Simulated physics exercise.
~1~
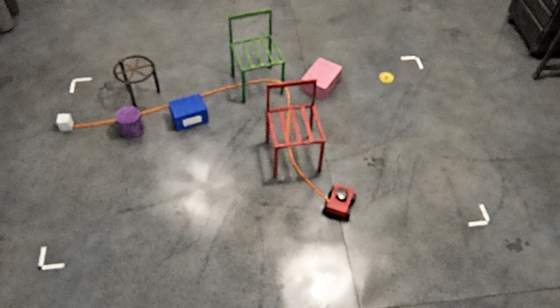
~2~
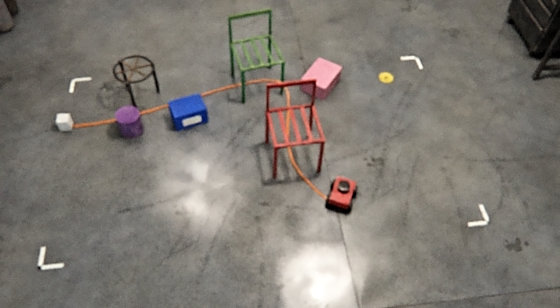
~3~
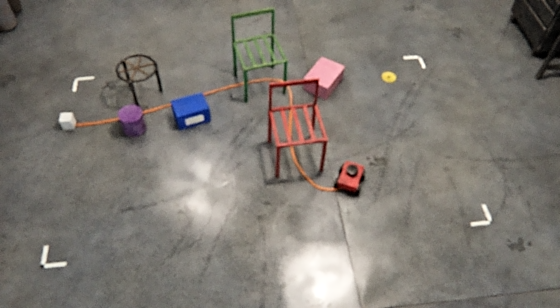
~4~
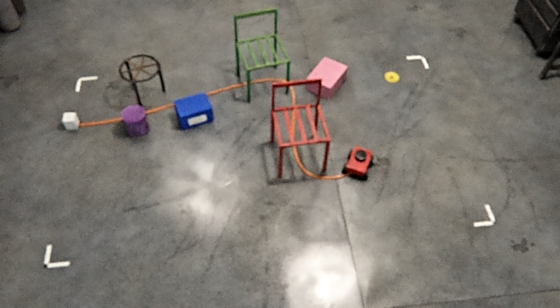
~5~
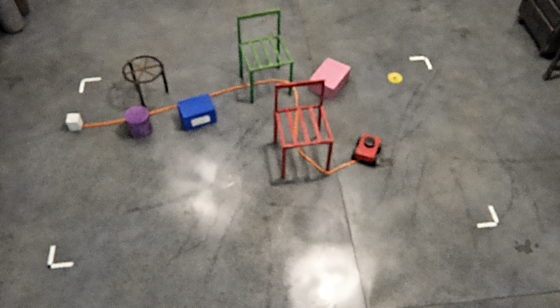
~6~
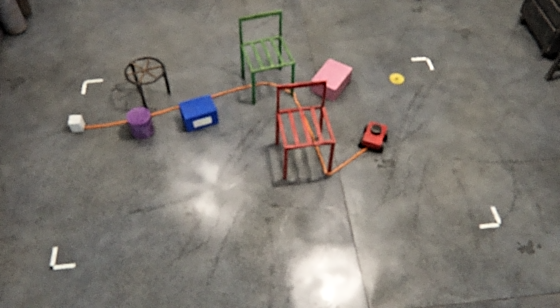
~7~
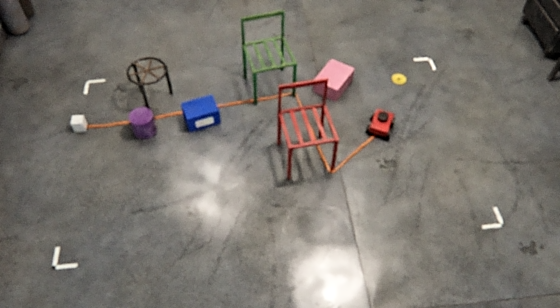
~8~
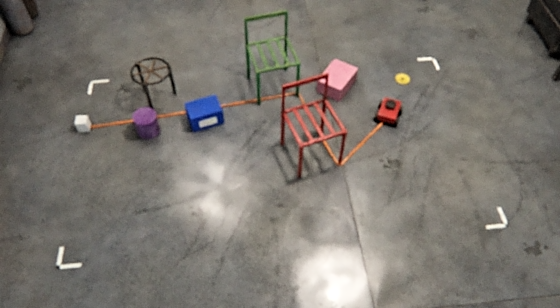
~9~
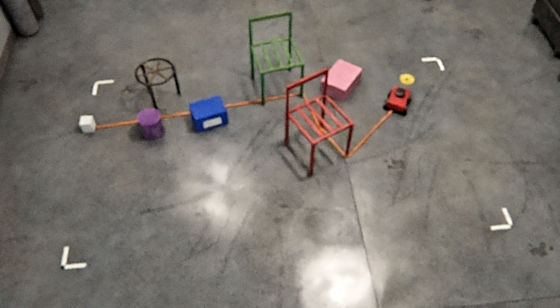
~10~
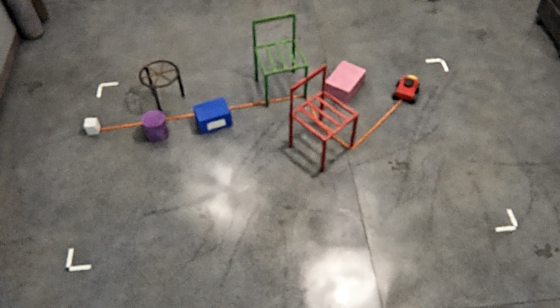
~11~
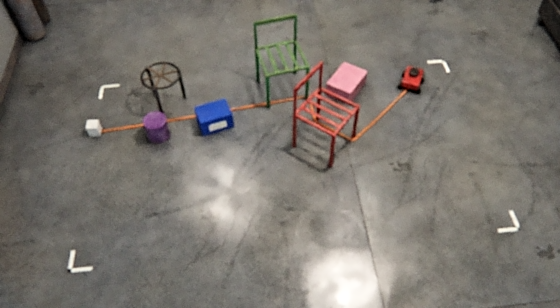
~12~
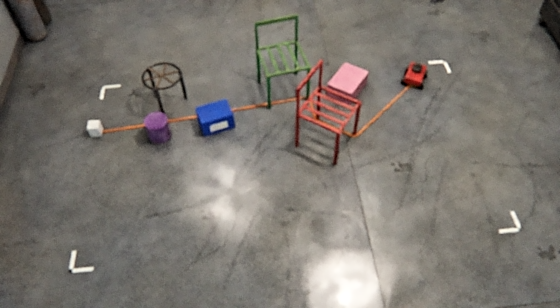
On a grey concrete workshop floor marked with white tape corners, a small red cart trails an orange lead that runs from a white block past a purple bucket, a blue box, a black stool, a green chair, a pink crate and a red chair. The cart starts below the red chair and curves up to the right, drawing the line around the chair's legs. It then heads toward the yellow mark, and the line tightens, turning and shifting the red chair slightly. The cart passes over the mark and ends near the upper right tape corner, while the other objects stay put.
